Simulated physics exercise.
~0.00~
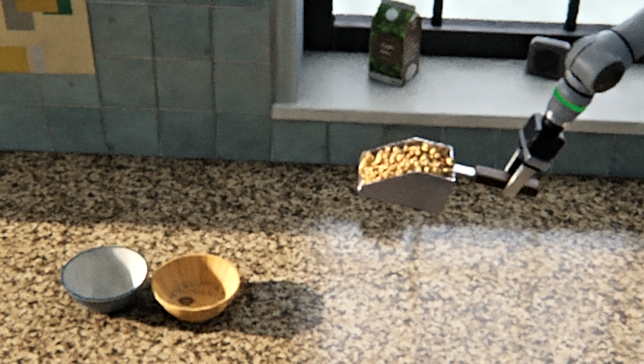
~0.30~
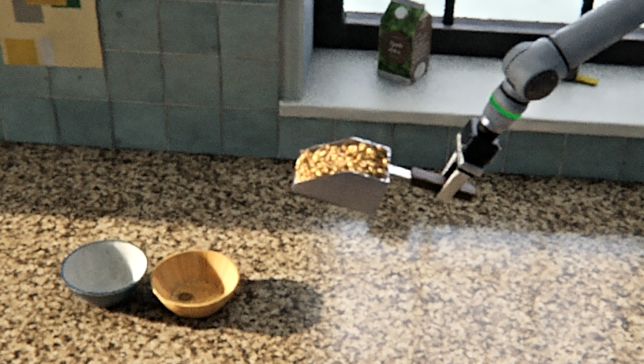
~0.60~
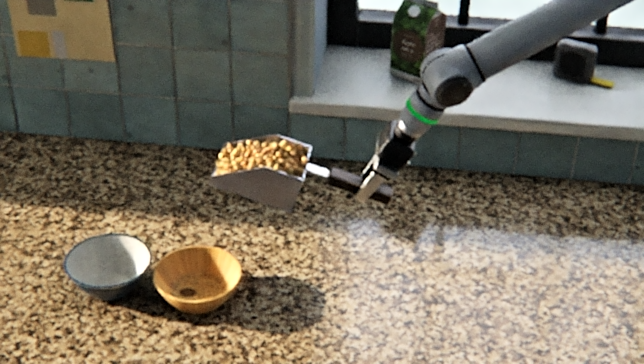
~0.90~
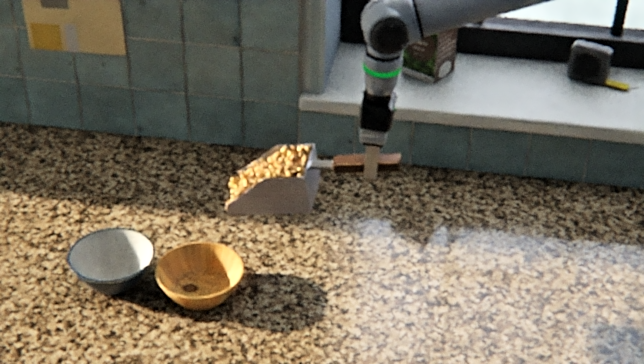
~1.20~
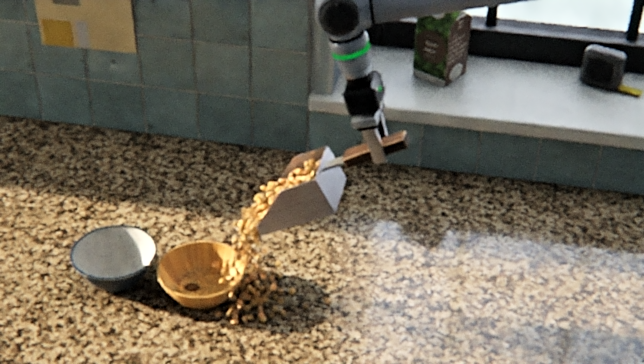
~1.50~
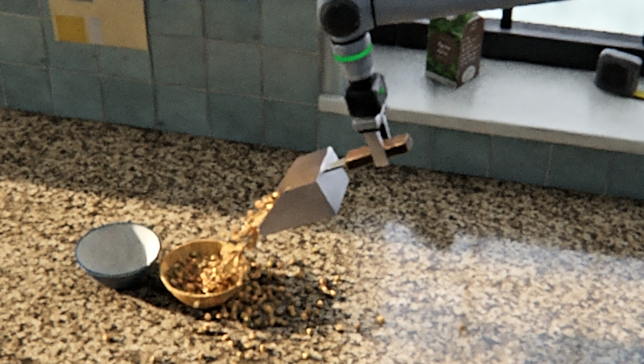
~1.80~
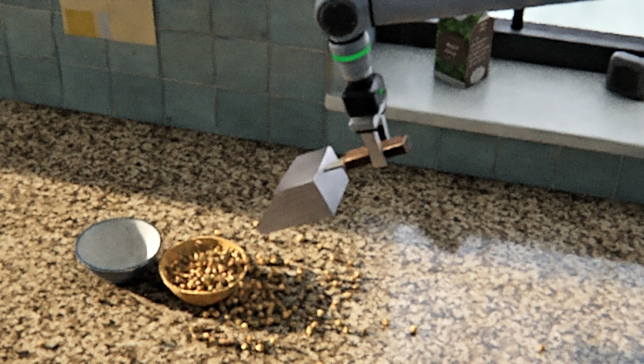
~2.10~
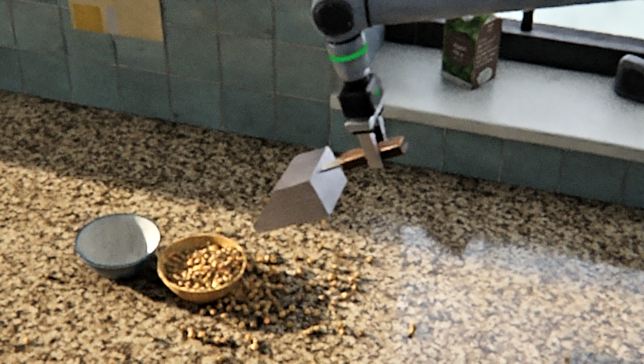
A grey robot arm with a green band reaches in from the upper right, holding a metal scoop heaped with tan chickpeas above a speckled stone counter, seen from slightly above. A grey-blue bowl and a wooden bowl sit side by side at the left, with blue-green tiles, a windowsill and a dark carton behind. The arm carries the scoop left toward the bowls, then tips it forward. Chickpeas pour down into and around the wooden bowl, many scattering across the counter. The scoop ends empty and still tilted, the wooden bowl filled, the grey-blue one empty.
